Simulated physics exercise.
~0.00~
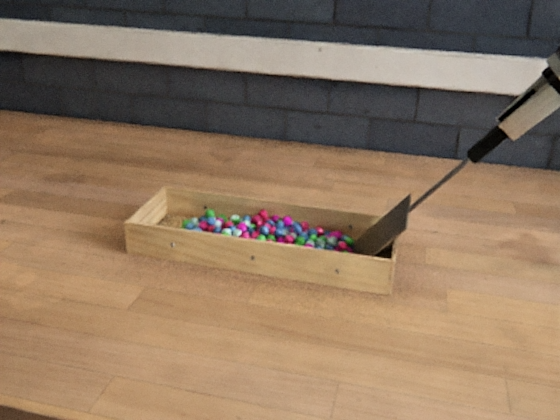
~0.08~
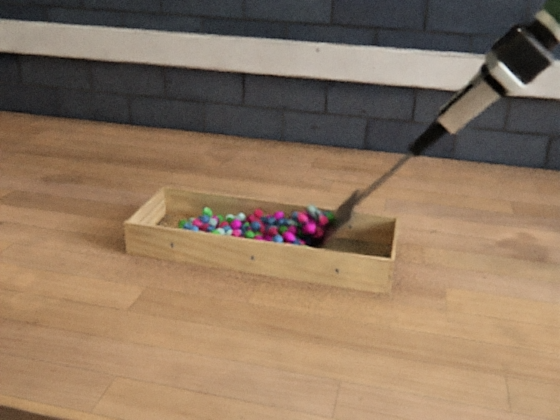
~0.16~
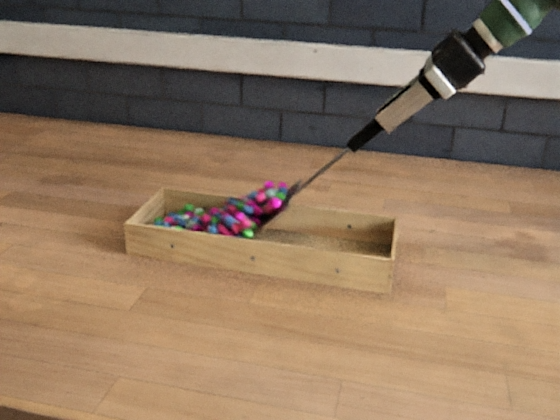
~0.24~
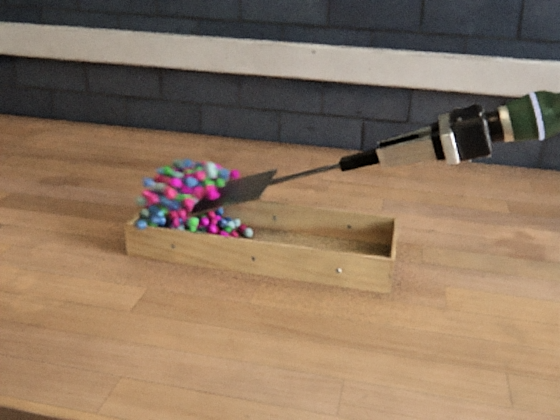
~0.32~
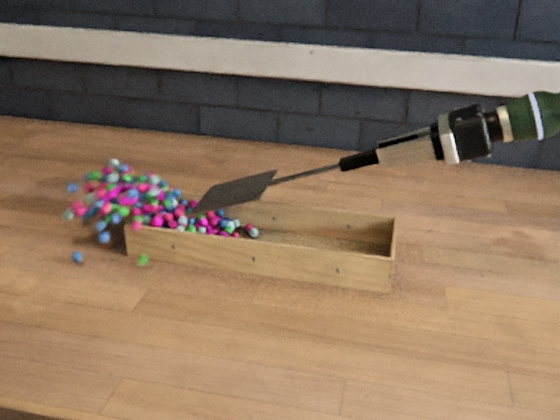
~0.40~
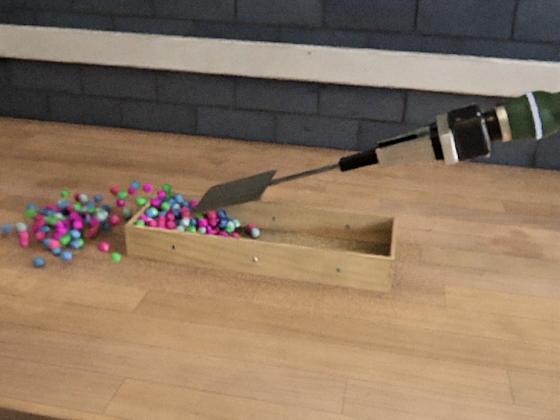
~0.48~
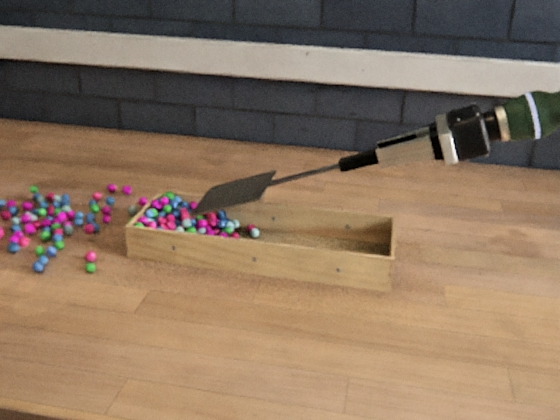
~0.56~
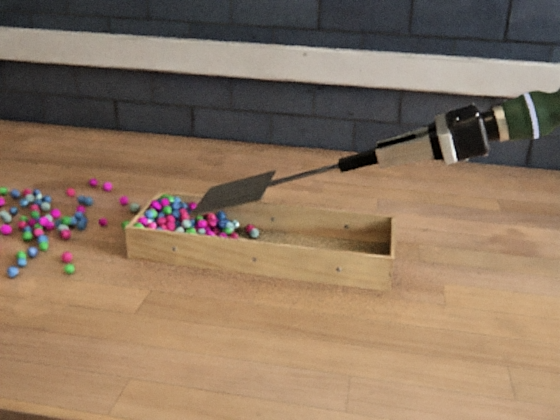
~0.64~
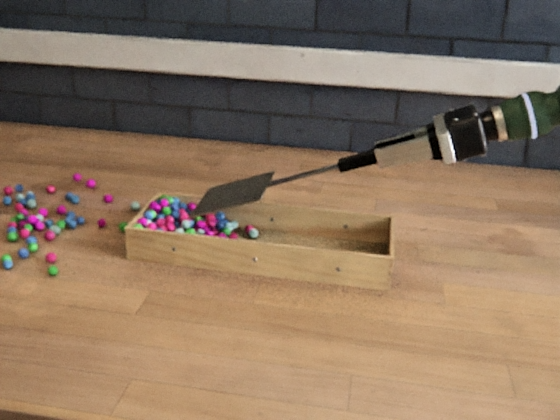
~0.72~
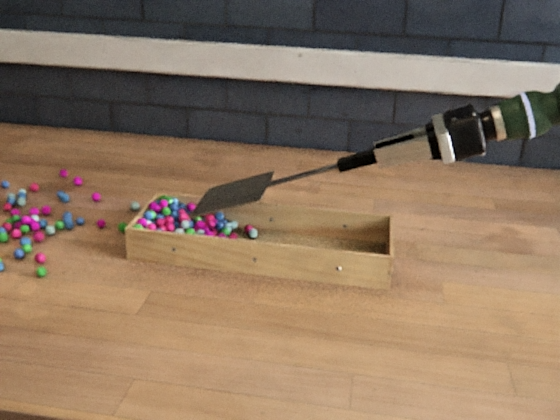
A spatula pushes colourful balls left along a wooden tray, spilling some onto the table.
